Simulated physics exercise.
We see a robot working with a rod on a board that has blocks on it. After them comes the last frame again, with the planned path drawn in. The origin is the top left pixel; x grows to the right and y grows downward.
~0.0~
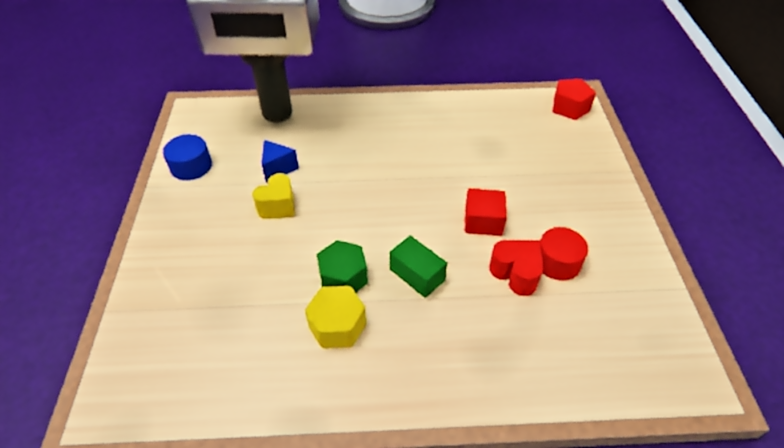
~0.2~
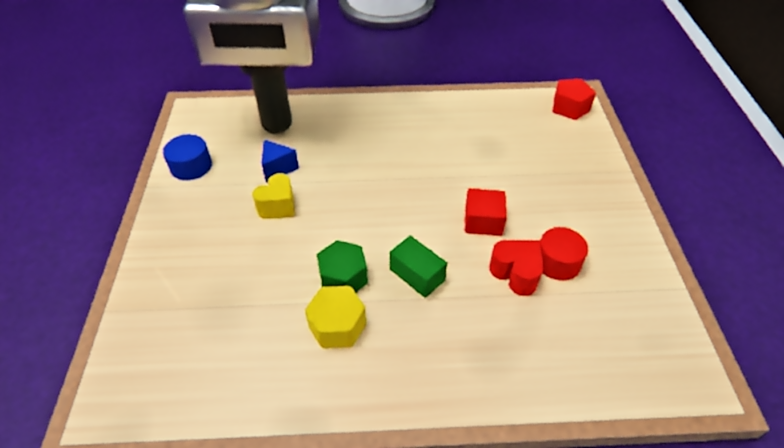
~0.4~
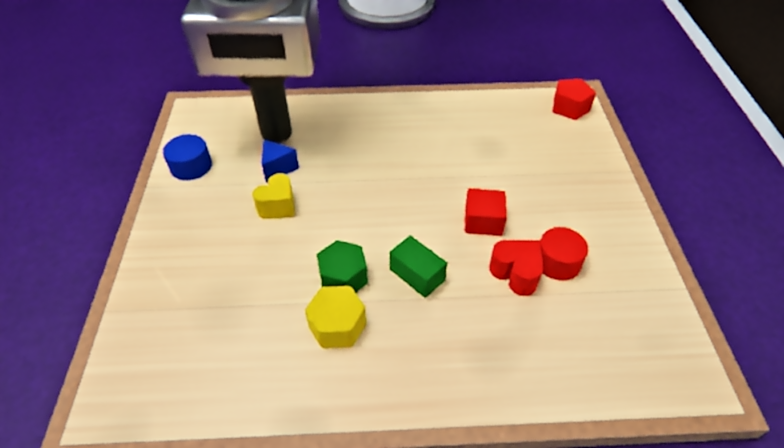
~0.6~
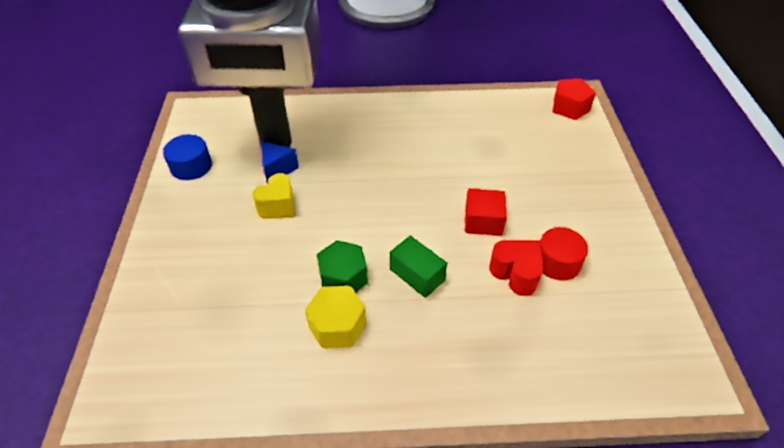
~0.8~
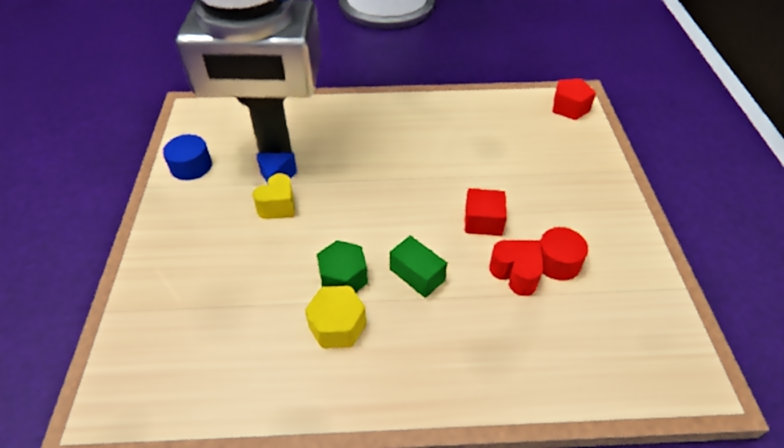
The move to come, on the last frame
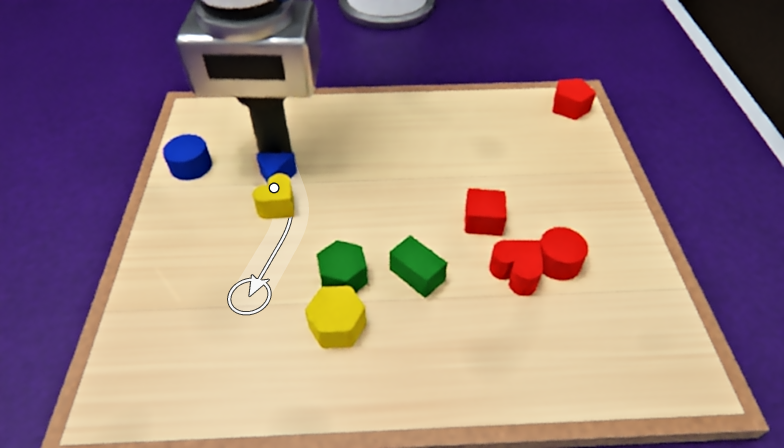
On a wooden board over purple, a robot's dark rod moves toward the viewer and nudges a blue triangular block slightly.
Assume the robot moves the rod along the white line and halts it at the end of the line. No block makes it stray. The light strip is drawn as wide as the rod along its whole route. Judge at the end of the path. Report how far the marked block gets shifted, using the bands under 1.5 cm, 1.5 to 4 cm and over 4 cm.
More than 4 cm.
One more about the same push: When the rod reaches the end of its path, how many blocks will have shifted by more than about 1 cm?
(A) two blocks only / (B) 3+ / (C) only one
Answer: A.
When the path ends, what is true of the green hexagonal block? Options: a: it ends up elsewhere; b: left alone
b.
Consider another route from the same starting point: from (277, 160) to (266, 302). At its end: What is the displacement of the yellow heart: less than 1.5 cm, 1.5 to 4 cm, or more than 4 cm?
Travels over 4 cm.
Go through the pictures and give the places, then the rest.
The first frame shows tip of the rod at (277, 113), middles of tops, blue triangular piece at (274, 151), yellow heart at (274, 188), green hexagonal block at (341, 259).
The second frame shows rod at (277, 123), nothing pushed.
The third frame shows rod at (277, 133), nothing pushed.
The fourth frame shows rod at (276, 143), nothing pushed.
The fifth frame shows rod at (276, 153), blue triangular piece at (273, 160), yellow heart at (274, 188), green hexagonal block at (341, 259).
The line goes from (277, 160) through (290, 198) and (280, 244) to (249, 296); the dot is on the yellow heart.
What follows on the original path. One third of the way, rod at (289, 192); blue triangular piece at (254, 190), turned 40° clockwise; yellow heart at (279, 207), turned 25° clockwise.
Two thirds of the way, rod at (277, 239); blue triangular piece at (252, 196), turned 80° clockwise; yellow heart at (261, 253), turned 65° clockwise.
At the end, rod at (247, 290); blue triangular piece at (252, 196), turned 80° clockwise; yellow heart at (227, 309), turned 65° clockwise; green hexagonal block unmoved.
